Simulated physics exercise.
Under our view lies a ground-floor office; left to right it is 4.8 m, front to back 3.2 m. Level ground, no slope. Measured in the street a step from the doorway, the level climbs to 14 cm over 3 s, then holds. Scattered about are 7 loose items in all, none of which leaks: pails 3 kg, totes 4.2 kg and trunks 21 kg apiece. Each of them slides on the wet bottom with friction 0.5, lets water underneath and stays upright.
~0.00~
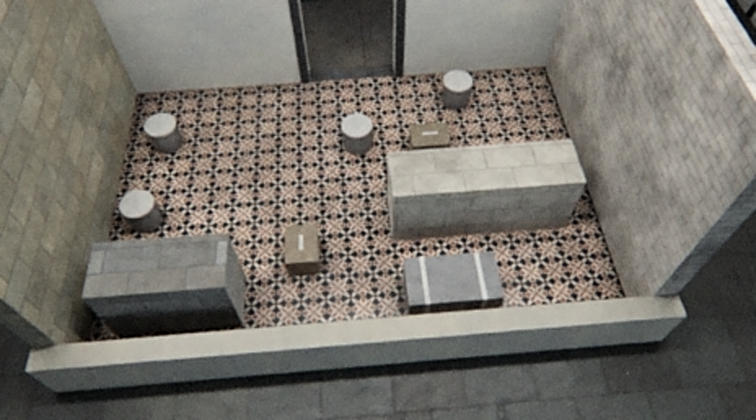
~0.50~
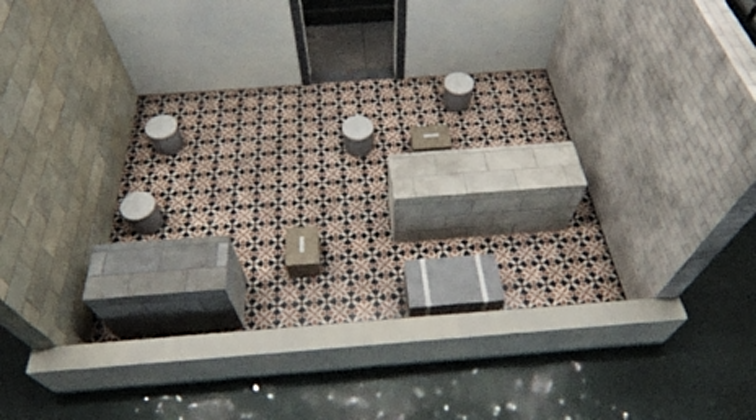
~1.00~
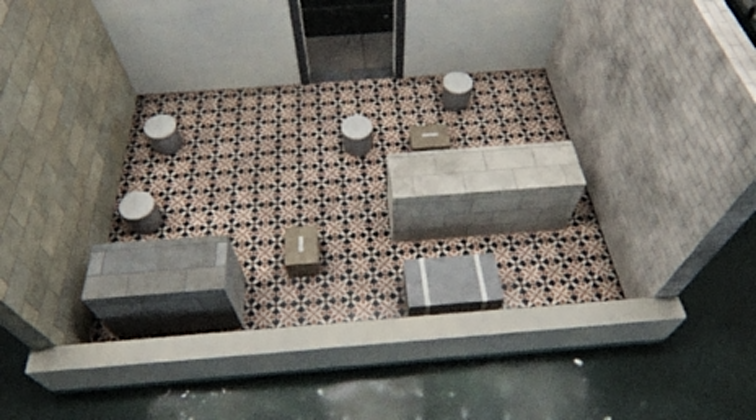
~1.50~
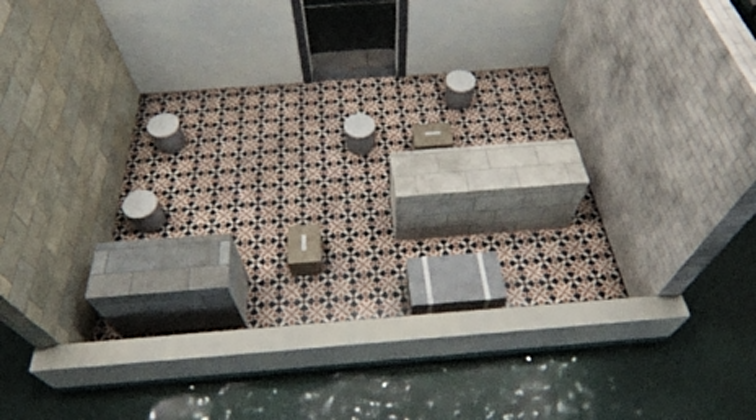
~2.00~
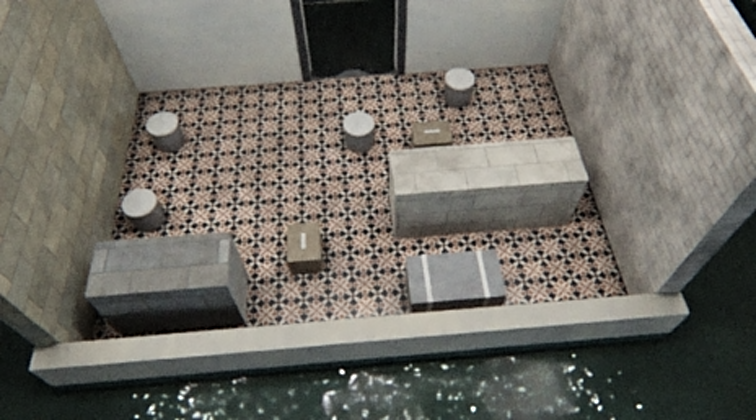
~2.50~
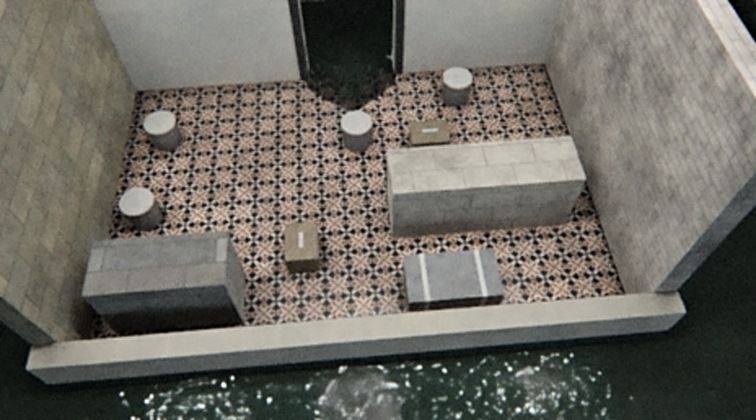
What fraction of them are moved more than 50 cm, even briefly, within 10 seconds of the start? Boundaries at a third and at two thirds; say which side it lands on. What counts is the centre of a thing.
It lands between a third and two thirds.
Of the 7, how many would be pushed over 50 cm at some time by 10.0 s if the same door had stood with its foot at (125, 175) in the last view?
You'd get 5 in that case.
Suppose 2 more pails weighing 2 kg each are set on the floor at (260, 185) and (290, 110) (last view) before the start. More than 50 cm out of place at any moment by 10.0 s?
Taking them in order, the first is above the threshold and the second is below the threshold.
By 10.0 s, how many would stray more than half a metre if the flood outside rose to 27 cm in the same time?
That would give 7.
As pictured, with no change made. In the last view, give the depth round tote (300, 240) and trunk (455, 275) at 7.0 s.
First roughly 6 cm, second roughly 2 cm.
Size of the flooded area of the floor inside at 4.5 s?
Roughly 5.5 m2.
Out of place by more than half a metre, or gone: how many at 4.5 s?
I make it 1.
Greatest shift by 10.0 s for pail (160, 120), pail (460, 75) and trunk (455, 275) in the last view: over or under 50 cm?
Taking them in turn, the first is within the limit, the second within the limit and the third within the limit.
After 3.5 s 0 of 7 are over 50 cm from their spots; 0 afloat.
After 4.5 s 1 of 7 are over 50 cm from their spots; 0 afloat.
After 7.0 s 3 of 7 are over 50 cm from their spots; 3 afloat.
After 10.0 s 3 of 7 are over 50 cm from their spots, and 3 have been at some point; 4 afloat.
